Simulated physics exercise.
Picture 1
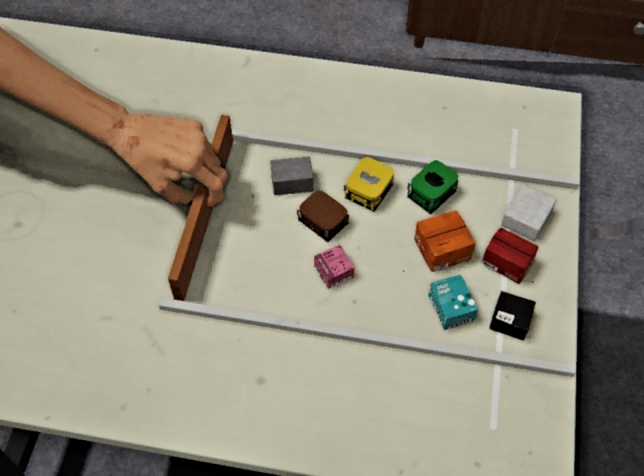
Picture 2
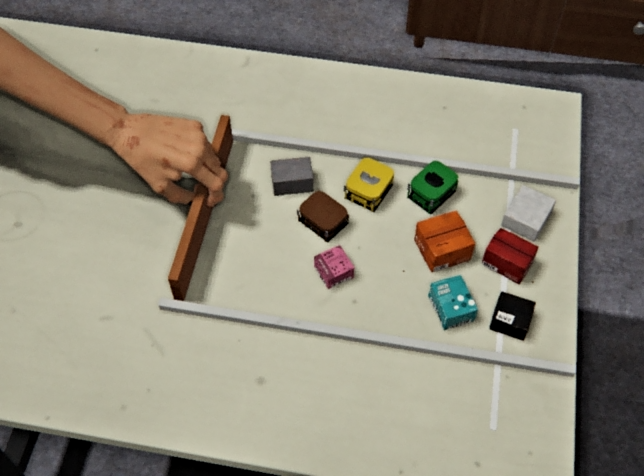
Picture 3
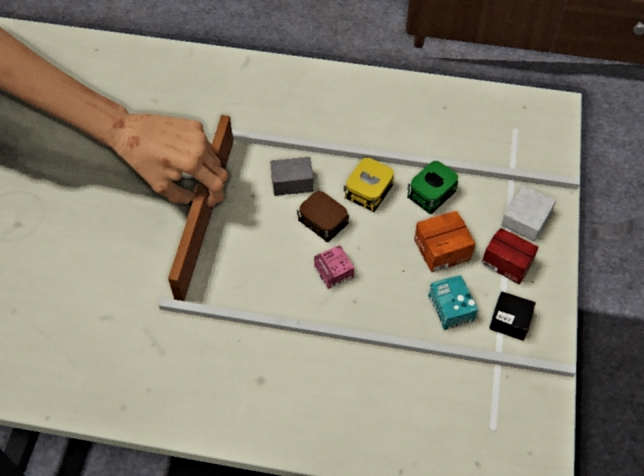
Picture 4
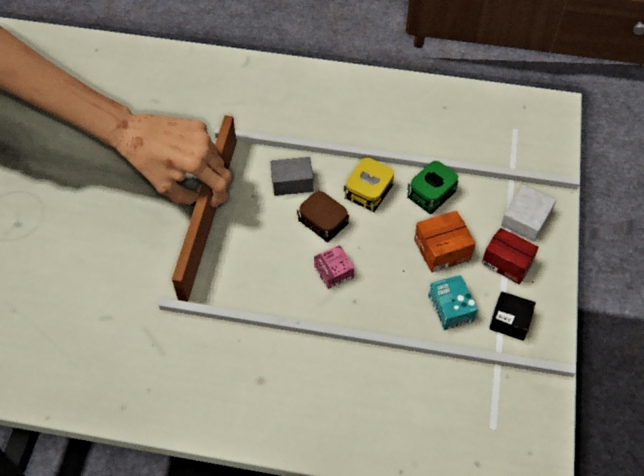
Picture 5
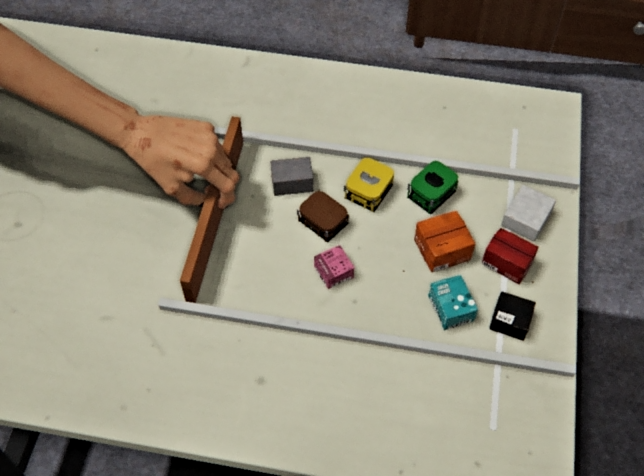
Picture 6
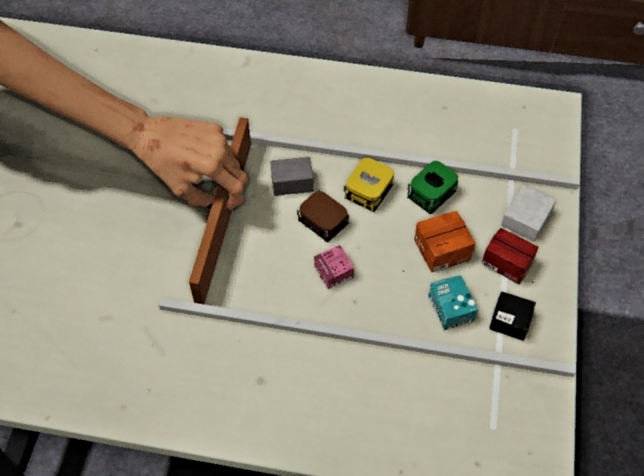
A hand holds a brown board upright at the left end of two pale rails on a table, at first keeping it still. The hand then slides the board slightly to the right, toward a scatter of small coloured blocks and cases, which stay where they are, with a gap still separating them from the board.
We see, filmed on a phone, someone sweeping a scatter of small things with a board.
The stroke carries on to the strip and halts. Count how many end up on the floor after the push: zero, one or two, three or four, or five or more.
Three or four spill over.
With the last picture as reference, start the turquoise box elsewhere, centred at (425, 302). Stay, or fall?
From that start the object is safe.
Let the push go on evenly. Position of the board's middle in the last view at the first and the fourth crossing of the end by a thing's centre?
Pixels in order: Roughly (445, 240), roughly (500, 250).
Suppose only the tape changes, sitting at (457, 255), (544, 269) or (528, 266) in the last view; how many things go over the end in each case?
Try by try, 1, 7 and 5.
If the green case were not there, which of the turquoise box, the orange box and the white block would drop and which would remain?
Turquoise box: Still there; orange box: Still there; white block: Over the edge.
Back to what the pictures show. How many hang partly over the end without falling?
I get 2.
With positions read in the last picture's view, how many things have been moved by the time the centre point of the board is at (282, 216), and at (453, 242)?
Well, it's 1 at the first one and 10 at the second.
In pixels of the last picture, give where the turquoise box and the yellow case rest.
Turquoise box at (551, 325), yellow case at (571, 208).
A little later, none off yet; white block at rest near (529, 213); black box at rest near (512, 316); red box at rest near (510, 256).
When it is over, the number that fall off is three or four; down, green case, red box, black box and white block.
